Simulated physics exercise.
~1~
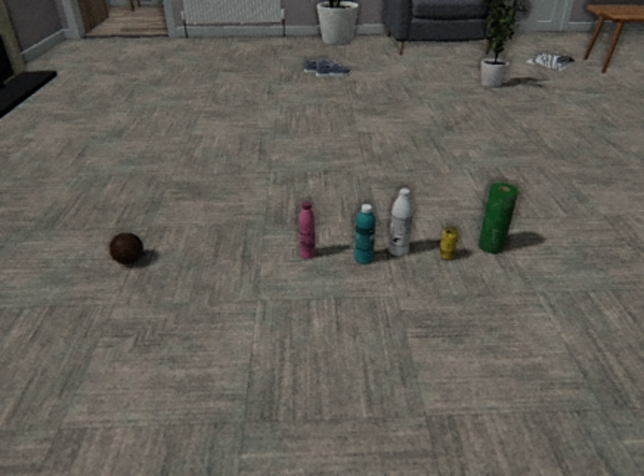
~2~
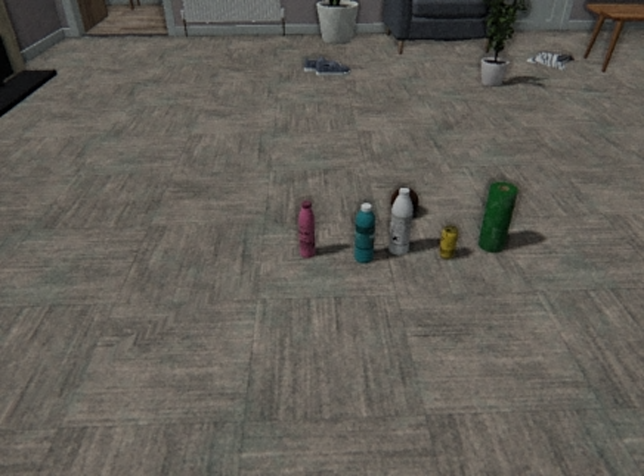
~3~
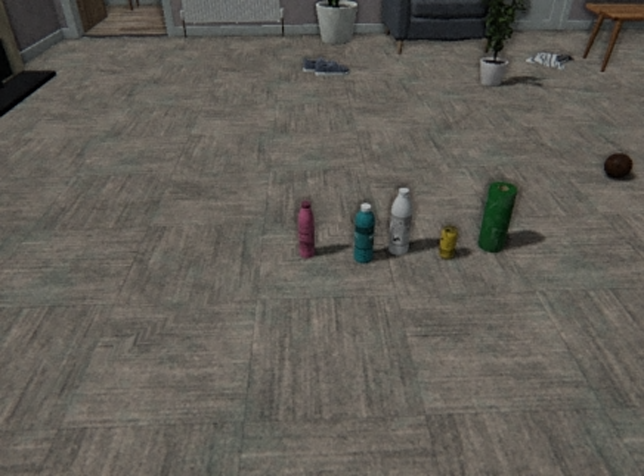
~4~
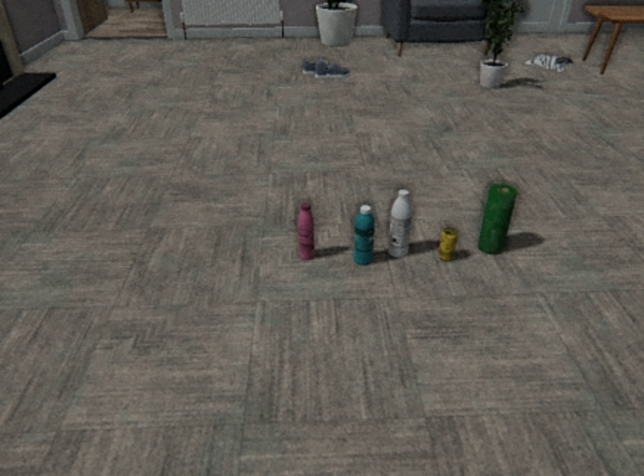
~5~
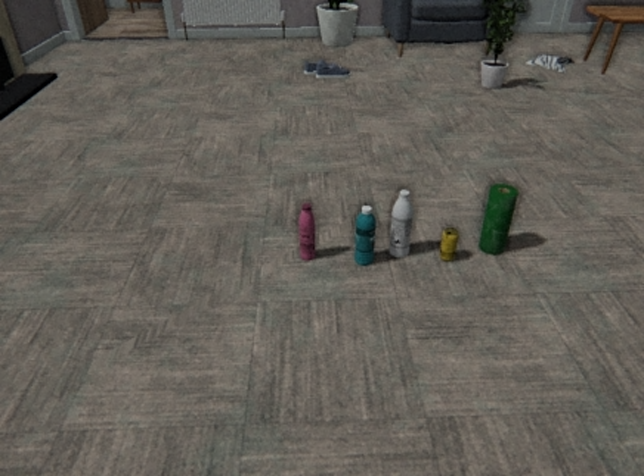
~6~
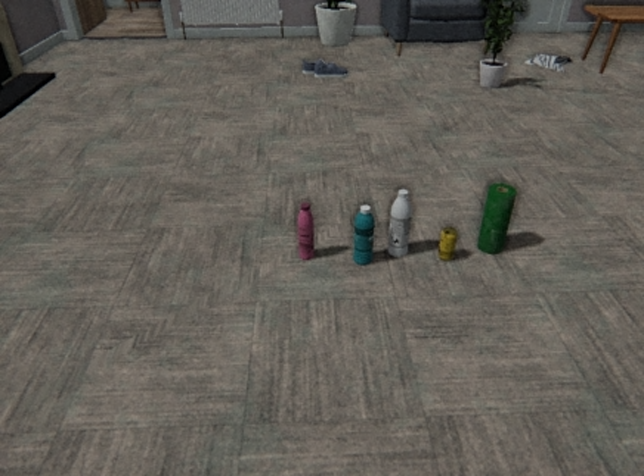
In the video, a brown ball rolls from left to right across a carpeted floor, passing behind a pink bottle, a turquoise bottle, a white bottle, a yellow can and a green roll. It leaves view on the right, and all five items remain standing.
